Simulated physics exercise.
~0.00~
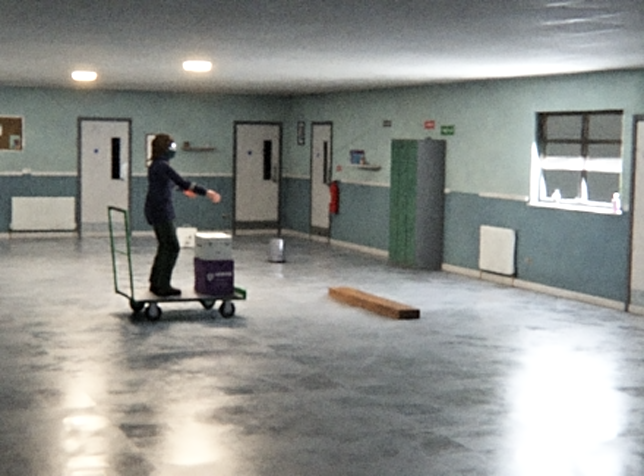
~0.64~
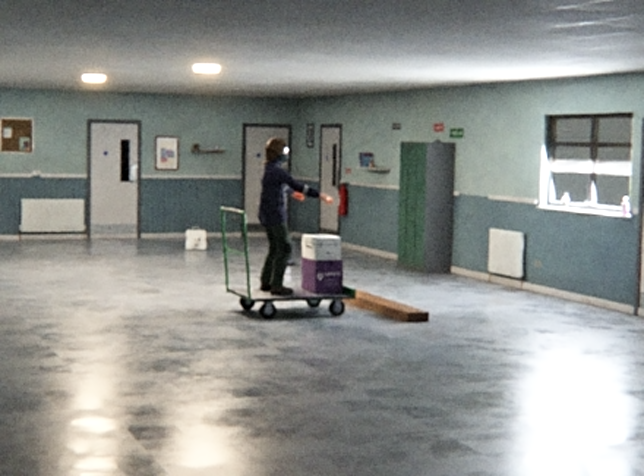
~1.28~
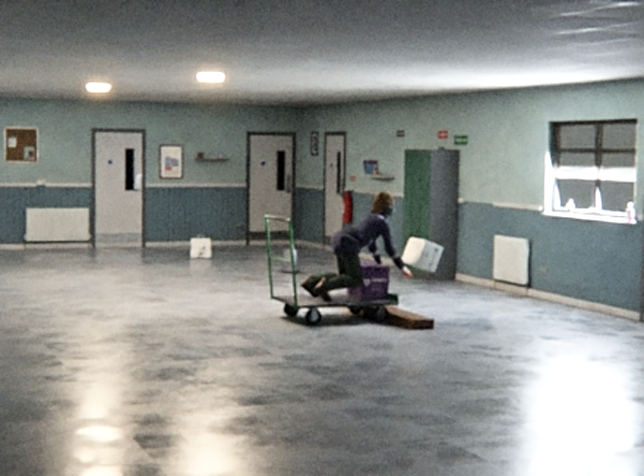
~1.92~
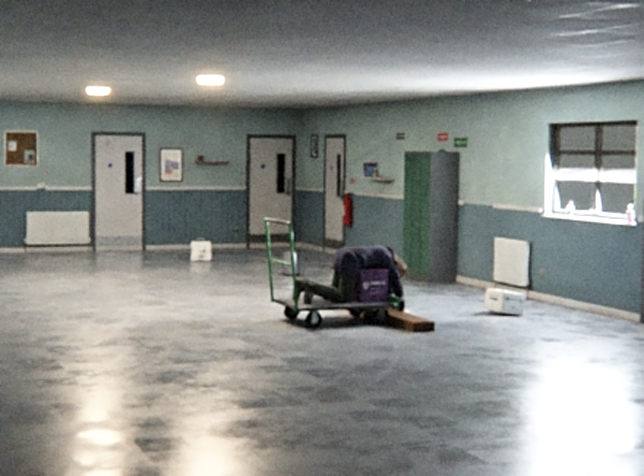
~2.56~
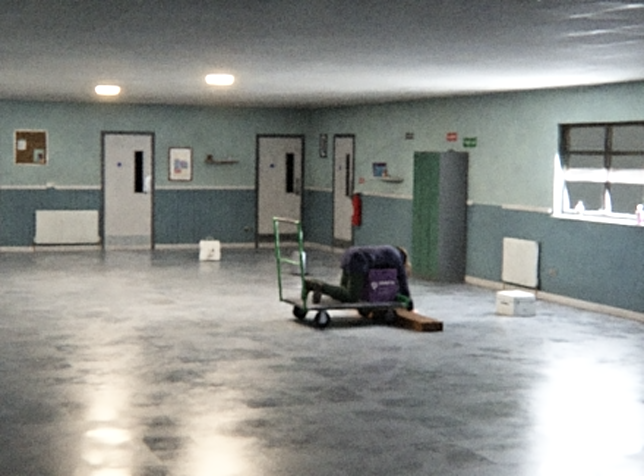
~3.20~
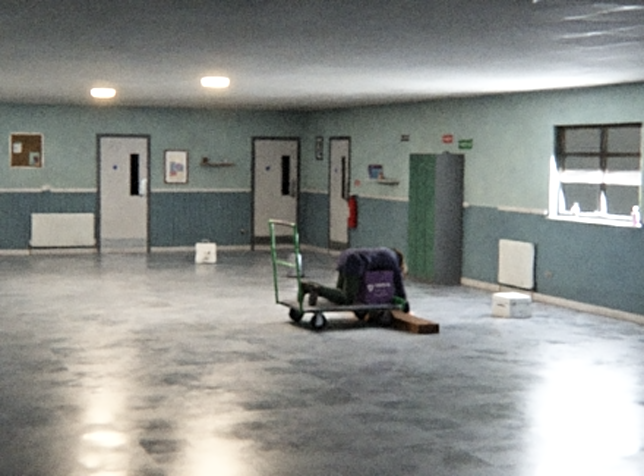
In a hall, a trolley stops at a low step, its rider crumples and a white box flies off.
